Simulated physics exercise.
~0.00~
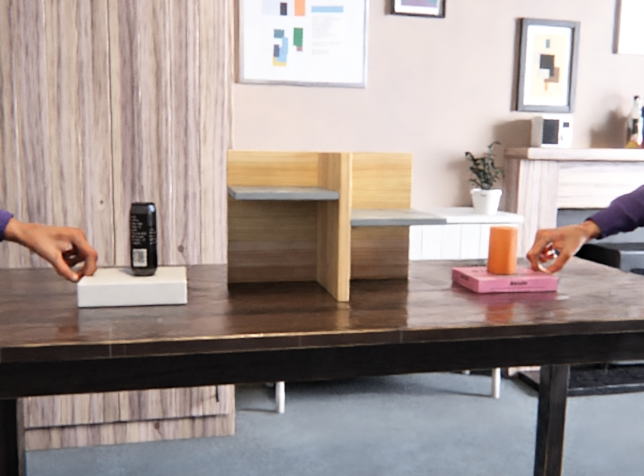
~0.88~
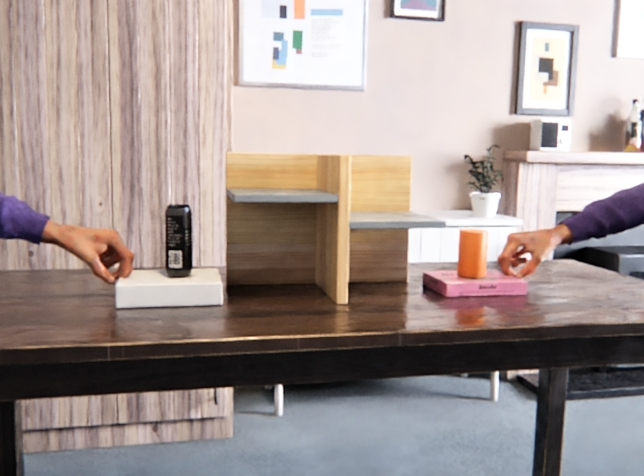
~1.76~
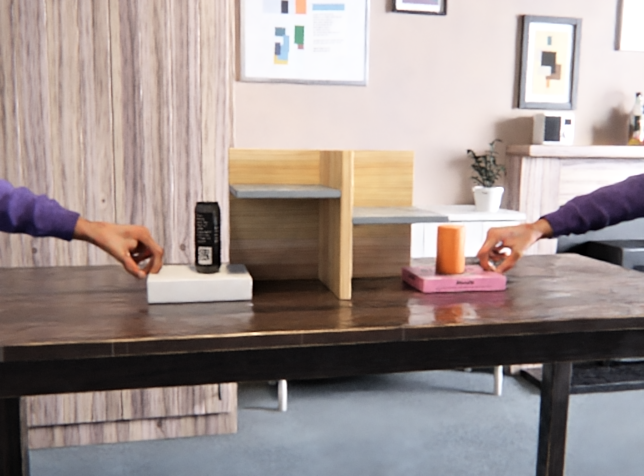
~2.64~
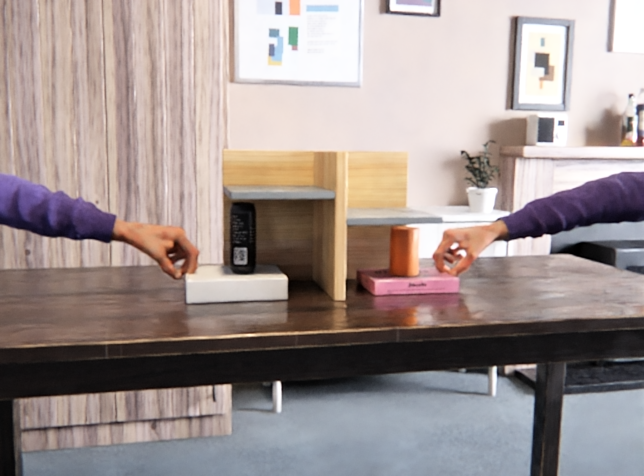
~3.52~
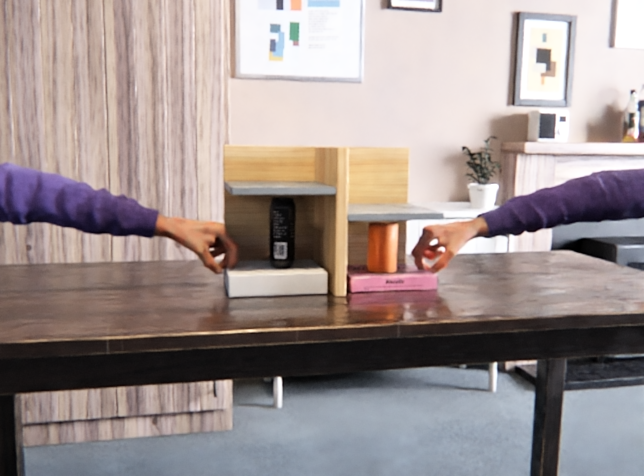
Two hands sliding a black can on a white tray and an orange candle on a pink packet inward beneath wooden shelves.
